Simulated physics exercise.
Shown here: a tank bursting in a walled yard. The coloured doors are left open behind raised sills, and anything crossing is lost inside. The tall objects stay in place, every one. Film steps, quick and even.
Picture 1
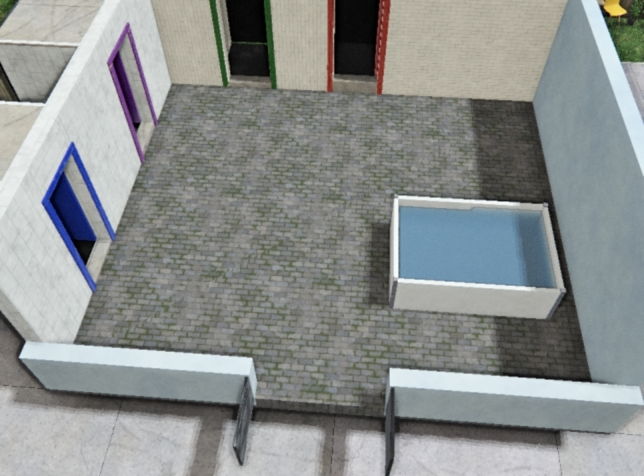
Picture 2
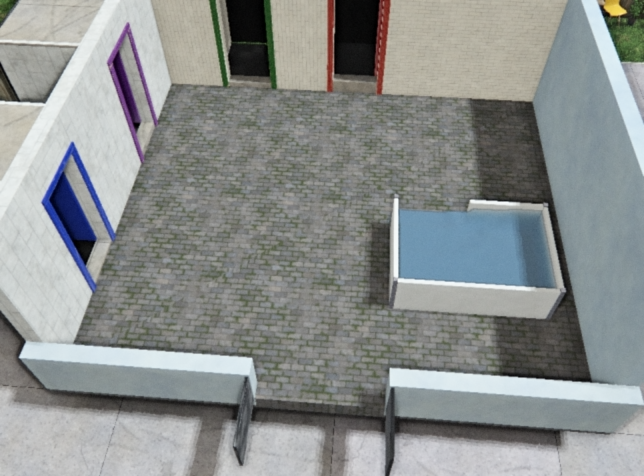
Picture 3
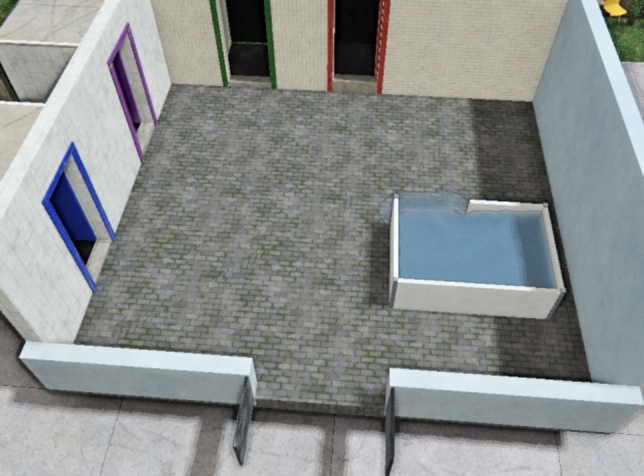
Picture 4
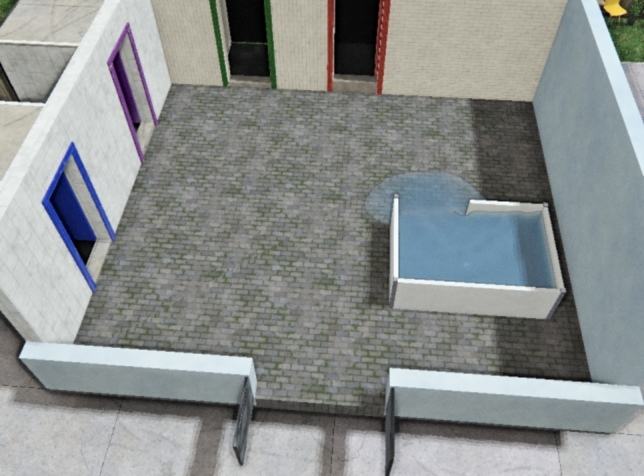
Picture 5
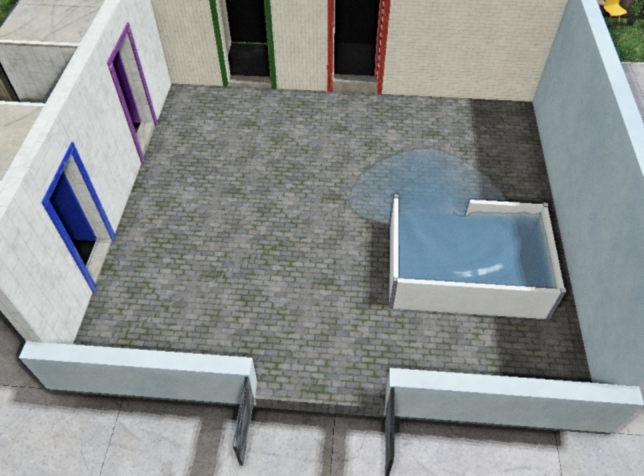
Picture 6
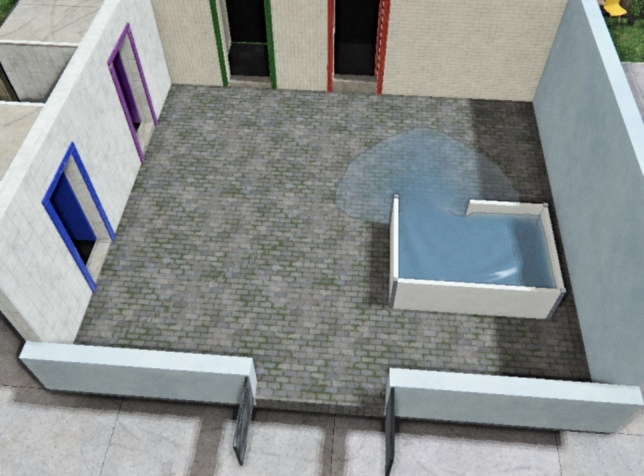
A walled yard with coloured doorways held a still tank of water until a gap opened on its far side, and water poured out and spread across the paving toward the back and left.
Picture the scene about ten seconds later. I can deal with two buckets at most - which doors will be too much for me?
The green door does not go over two buckets. The purple door does not go over two buckets. The blue door does not go over two buckets. The red door does not go over two buckets.
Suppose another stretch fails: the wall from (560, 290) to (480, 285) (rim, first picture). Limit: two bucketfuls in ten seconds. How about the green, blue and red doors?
The green door falls short; the blue door exceeds the mark; the red door falls short.
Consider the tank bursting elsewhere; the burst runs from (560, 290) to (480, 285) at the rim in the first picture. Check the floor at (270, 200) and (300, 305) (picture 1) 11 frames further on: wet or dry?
One after the other: Clear, awash.
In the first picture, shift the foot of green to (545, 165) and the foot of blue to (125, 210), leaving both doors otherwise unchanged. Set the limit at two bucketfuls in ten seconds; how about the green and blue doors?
Finding - green door is safe, blue door is safe.
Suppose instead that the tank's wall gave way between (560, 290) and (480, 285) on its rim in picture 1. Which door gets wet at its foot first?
Earliest is the blue one.
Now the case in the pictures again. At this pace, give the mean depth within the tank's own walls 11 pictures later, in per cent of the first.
It works out to roughly 50 %.
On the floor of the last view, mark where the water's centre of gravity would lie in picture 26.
Roughly at (407, 169).
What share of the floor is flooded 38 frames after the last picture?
Around 60 percent.
A moment on, water covers 25 % of the floor; the green door not reached, the purple door not reached, the blue door not reached, the red door wet at the sill, nothing in.
Next, water covers 35 % of the floor; the green door wet at the sill, nothing in, the purple door not reached, the blue door not reached, the red door wet at the sill, nothing in.
Then, water covers 40 % of the floor; the green door wet at the sill, nothing in, the purple door not reached, the blue door not reached, the red door wet at the sill, nothing in.
Later, water covers 60 % of the floor; the green door wet at the sill, nothing in, the purple door wet at the sill, nothing in, the blue door wet at the sill, nothing in, the red door wet at the sill, nothing in.
In the end, water covers 90 % of the floor; the green door wet at the sill, nothing in, the purple door wet at the sill, nothing in, the blue door wet at the sill, nothing in, the red door wet at the sill, nothing in.
